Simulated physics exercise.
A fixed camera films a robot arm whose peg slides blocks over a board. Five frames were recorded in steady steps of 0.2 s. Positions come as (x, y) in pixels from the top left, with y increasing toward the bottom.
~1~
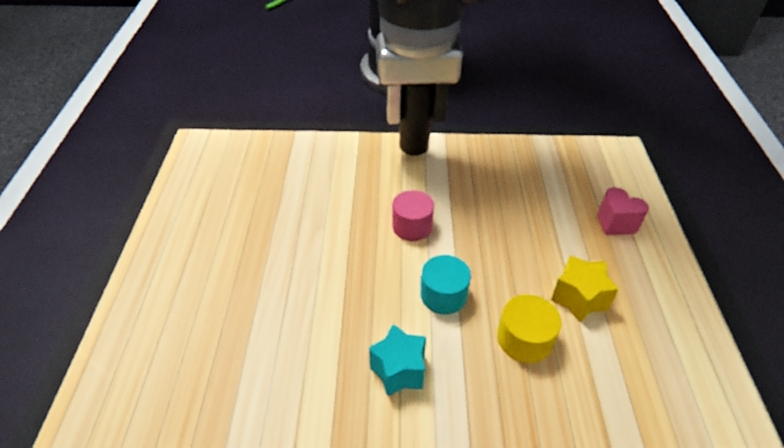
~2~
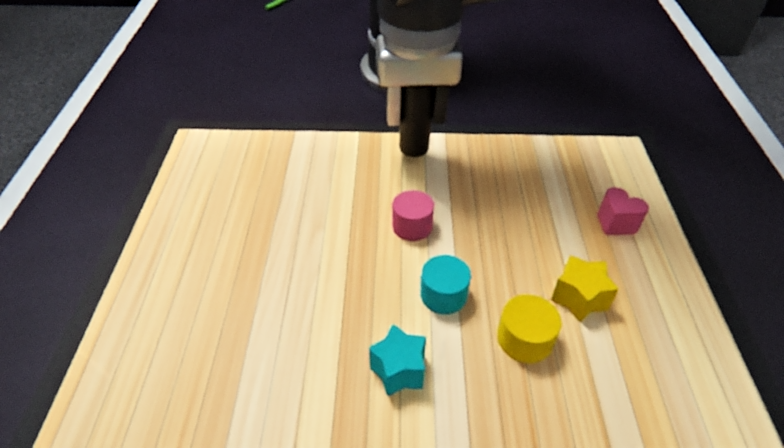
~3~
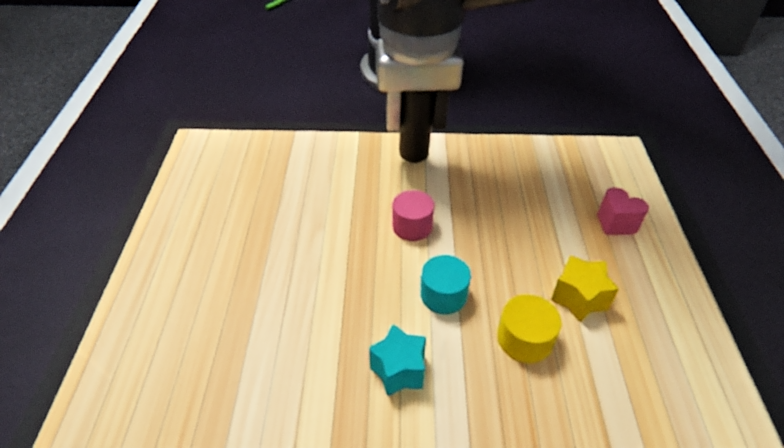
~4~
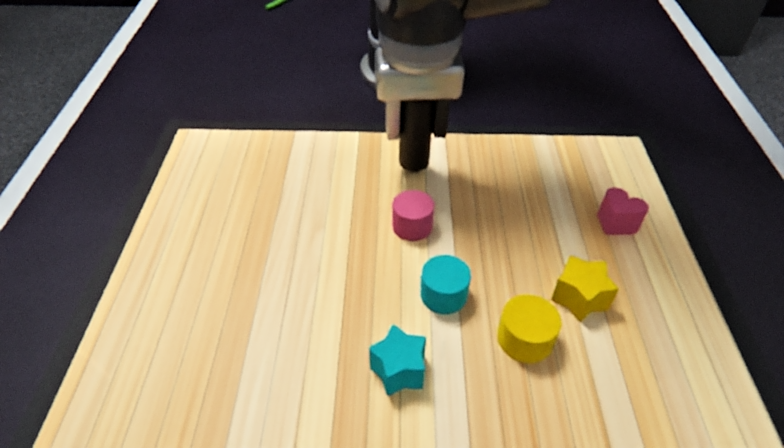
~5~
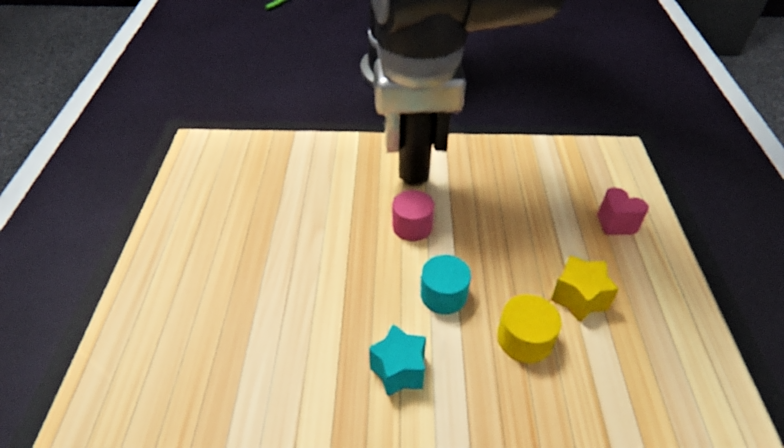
On a wooden board, a robot arm's dark peg inching down toward a pink circular block, the coloured blocks staying still.
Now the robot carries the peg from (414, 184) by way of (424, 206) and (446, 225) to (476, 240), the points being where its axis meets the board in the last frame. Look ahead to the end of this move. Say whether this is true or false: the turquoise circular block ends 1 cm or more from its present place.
False - the claim does not hold.
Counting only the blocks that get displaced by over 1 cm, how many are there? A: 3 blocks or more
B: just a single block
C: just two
B (just a single block)
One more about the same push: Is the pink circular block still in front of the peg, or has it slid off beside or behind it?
The peg has lost it.
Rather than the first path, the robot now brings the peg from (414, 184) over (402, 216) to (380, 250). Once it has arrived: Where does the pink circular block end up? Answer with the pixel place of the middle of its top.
Put as a pixel place, it's (415, 243).
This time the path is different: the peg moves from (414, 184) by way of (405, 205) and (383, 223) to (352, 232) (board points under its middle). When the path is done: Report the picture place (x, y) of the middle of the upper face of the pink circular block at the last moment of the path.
It comes to (410, 222).
On the path given first. One third of the way, peg (425, 197); pink circular block (413, 209).
Two thirds of the way, peg (447, 216); pink circular block (414, 218).
At the end, peg (478, 231); pink circular block (414, 218); turquoise circular block in place.
